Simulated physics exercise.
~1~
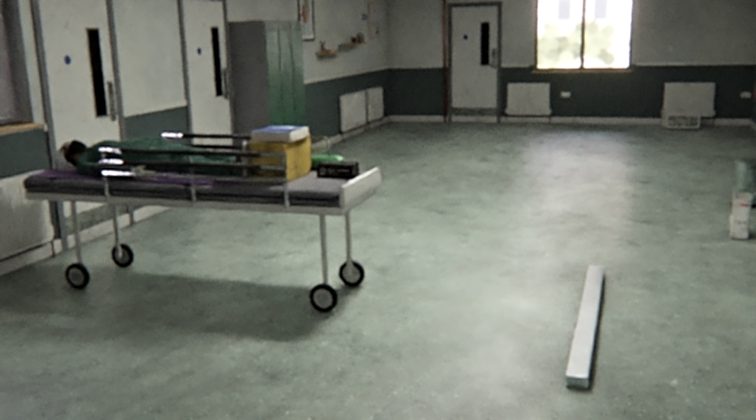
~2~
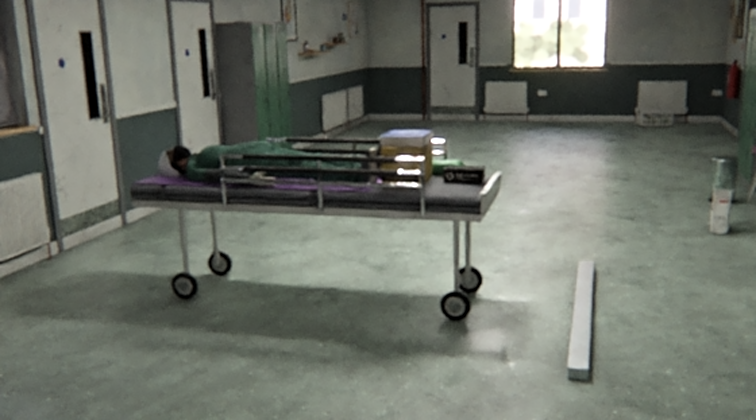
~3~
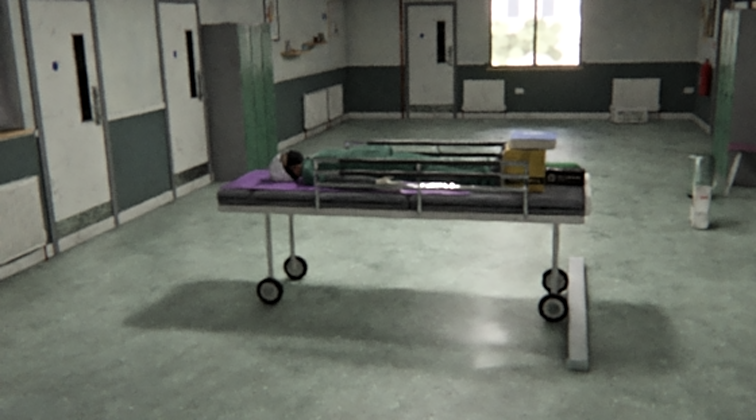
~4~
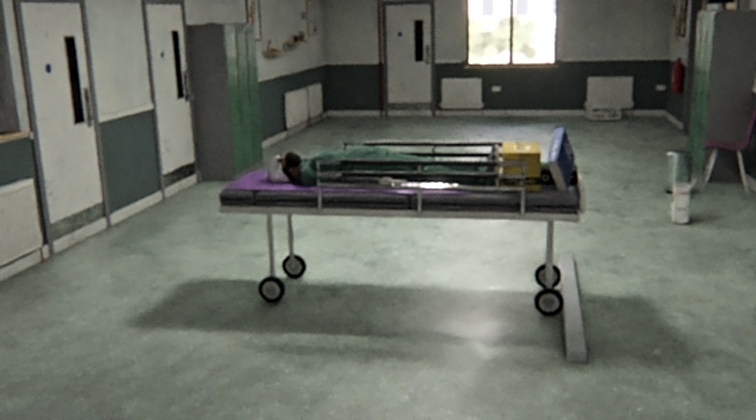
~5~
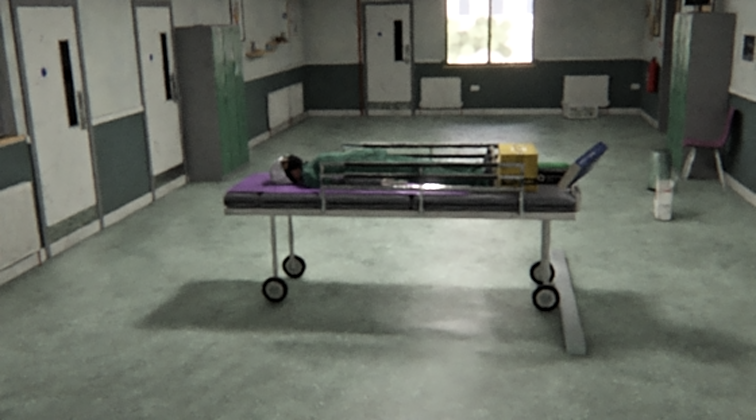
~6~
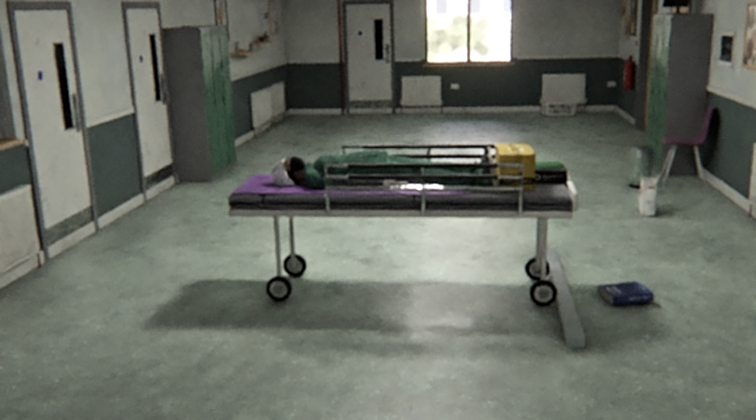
A hospital trolley carrying a person lying down rolled right across a ward floor and stopped at a low pale strip, and the blue folder on top of the yellow bag tipped over the end and dropped to the floor, while the bag stayed on.
